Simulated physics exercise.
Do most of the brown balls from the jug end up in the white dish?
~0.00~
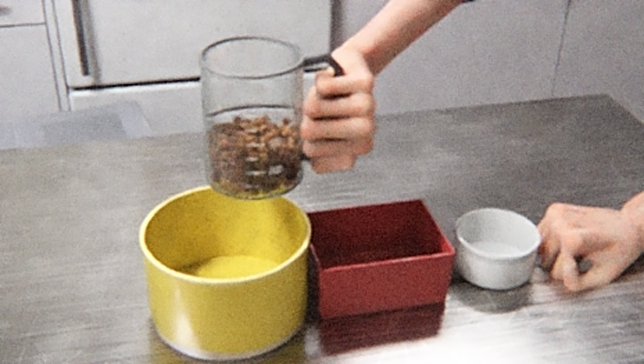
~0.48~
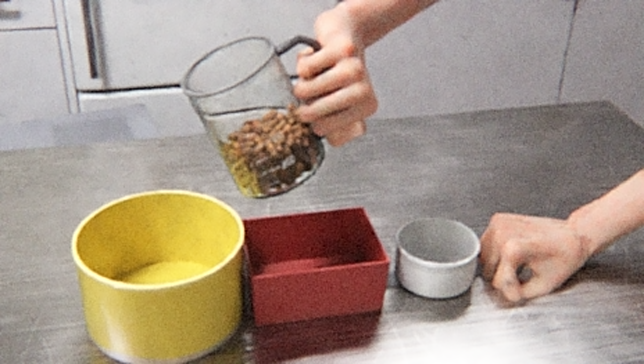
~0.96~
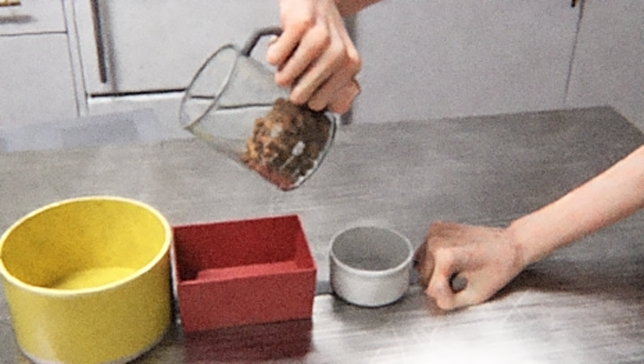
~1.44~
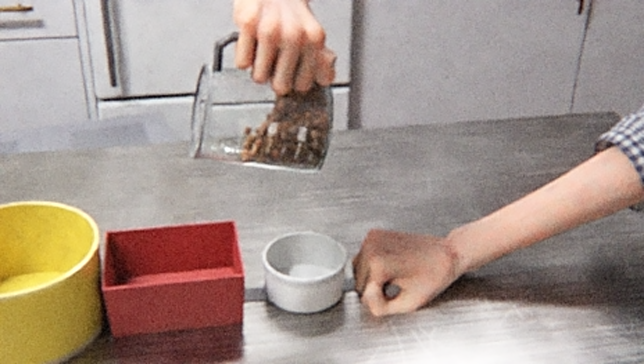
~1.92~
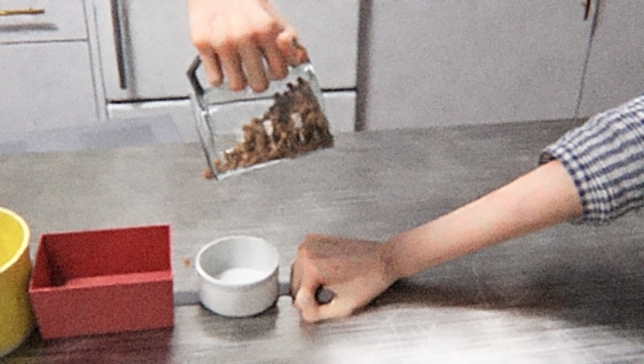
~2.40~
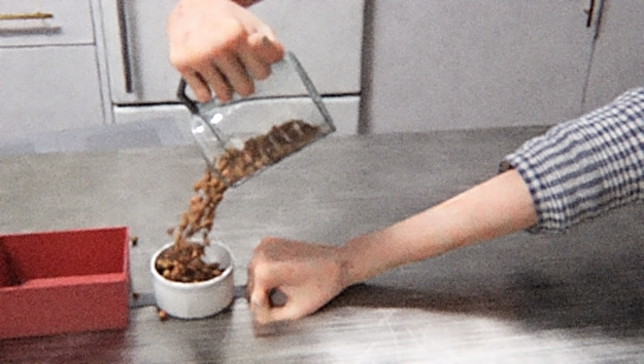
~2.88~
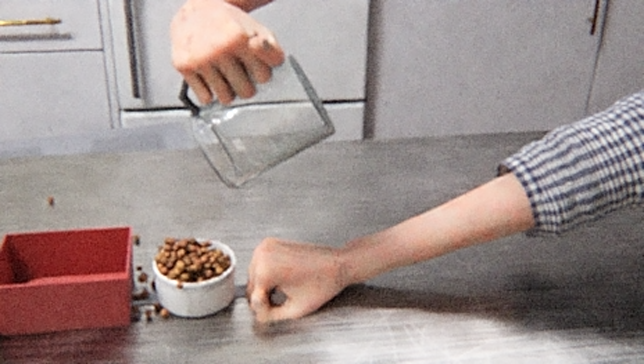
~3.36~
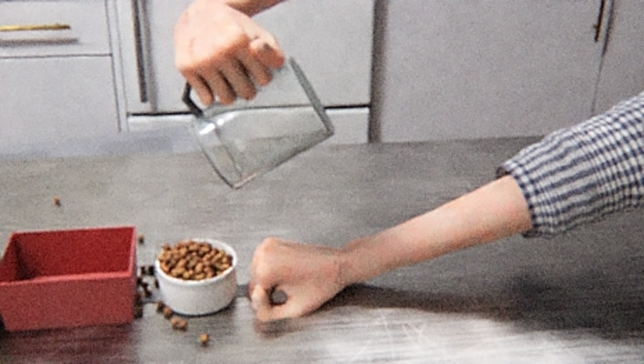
Yes, nearly all of them land in the white dish and fill it to a heap. Only a small share ends up scattered on the table, and the red tin and yellow pot get essentially none.
